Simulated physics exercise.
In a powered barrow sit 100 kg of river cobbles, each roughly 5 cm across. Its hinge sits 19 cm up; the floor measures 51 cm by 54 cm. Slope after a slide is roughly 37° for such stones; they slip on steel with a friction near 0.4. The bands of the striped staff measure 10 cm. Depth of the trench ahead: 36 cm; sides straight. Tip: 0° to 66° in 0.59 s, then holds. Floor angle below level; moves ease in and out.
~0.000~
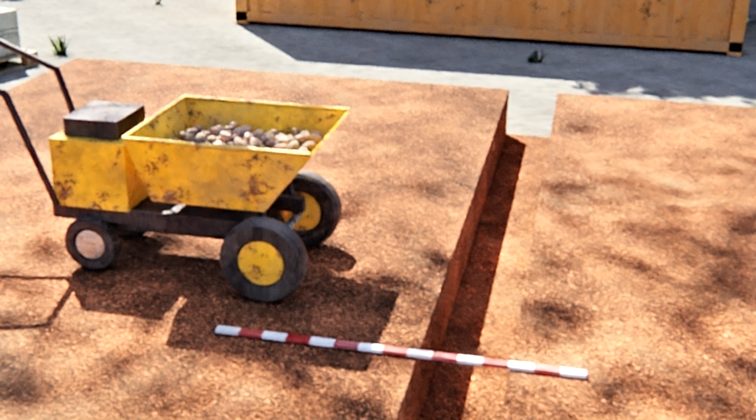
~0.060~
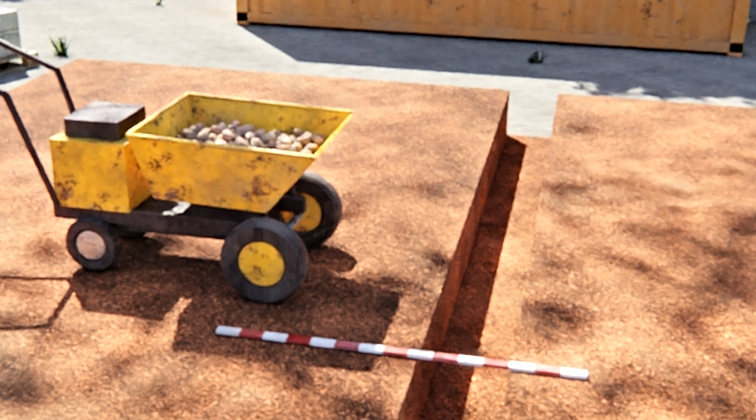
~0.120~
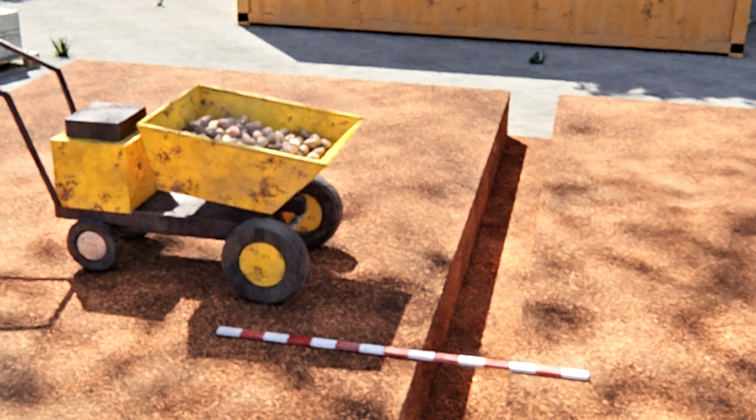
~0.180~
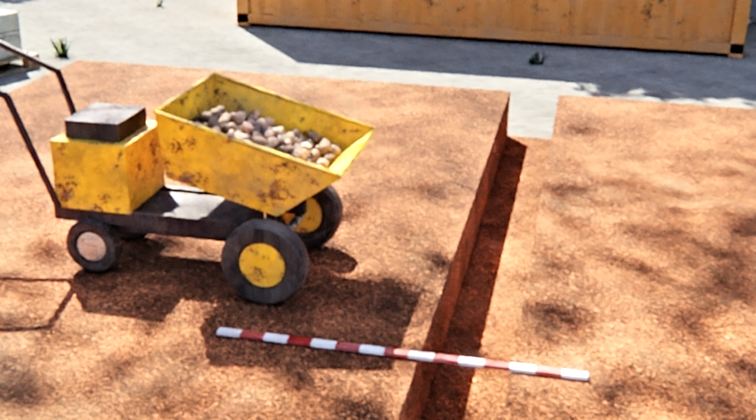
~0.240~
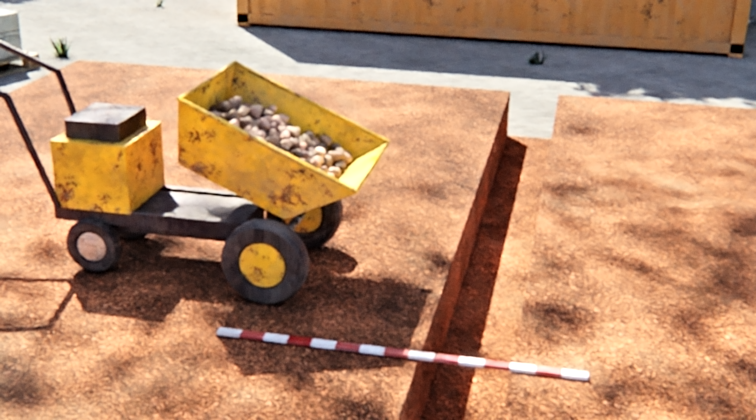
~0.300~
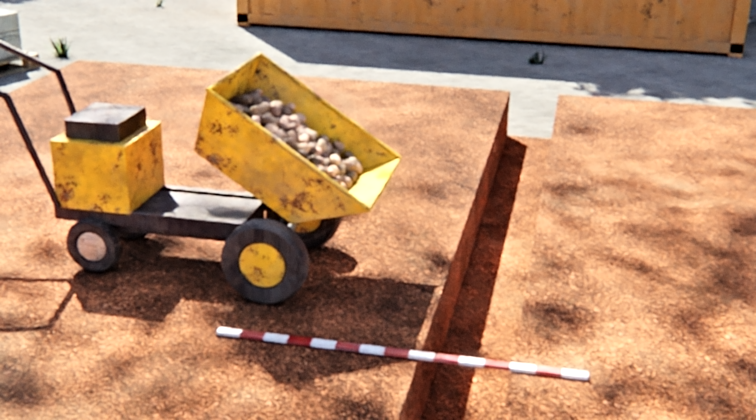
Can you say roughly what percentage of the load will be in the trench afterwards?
Roughly 72 per cent, I would say.
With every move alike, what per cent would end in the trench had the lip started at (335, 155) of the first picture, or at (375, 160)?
Result: Close to 100 then close to 70 per cent.
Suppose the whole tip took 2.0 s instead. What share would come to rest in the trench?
Around 65 per cent would end in the trench.
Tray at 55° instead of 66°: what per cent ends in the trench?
Trench share: Approx. 35%.
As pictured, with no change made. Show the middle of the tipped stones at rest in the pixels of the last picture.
Their centre sits close to (469, 348).
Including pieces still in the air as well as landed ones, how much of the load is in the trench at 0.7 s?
Close to 0 per cent at that time.
After 0.4 s the floor is at 55°; 100 % in the tray; the foremost stones are at (367, 213).
After 0.7 s the floor is at 66°; 92 % in the tray, 6 % short of the trench, 2 % in the trench; the foremost stones are at (443, 282).
After 1.0 s the floor is at 66°; 35 % in the tray, 14 % short of the trench, 51 % in the trench; the foremost stones are at (513, 358).
After 3.0 s the floor is at 66°; 0 % in the tray, 28 % short of the trench, 72 % in the trench; the foremost stones are at (522, 350).
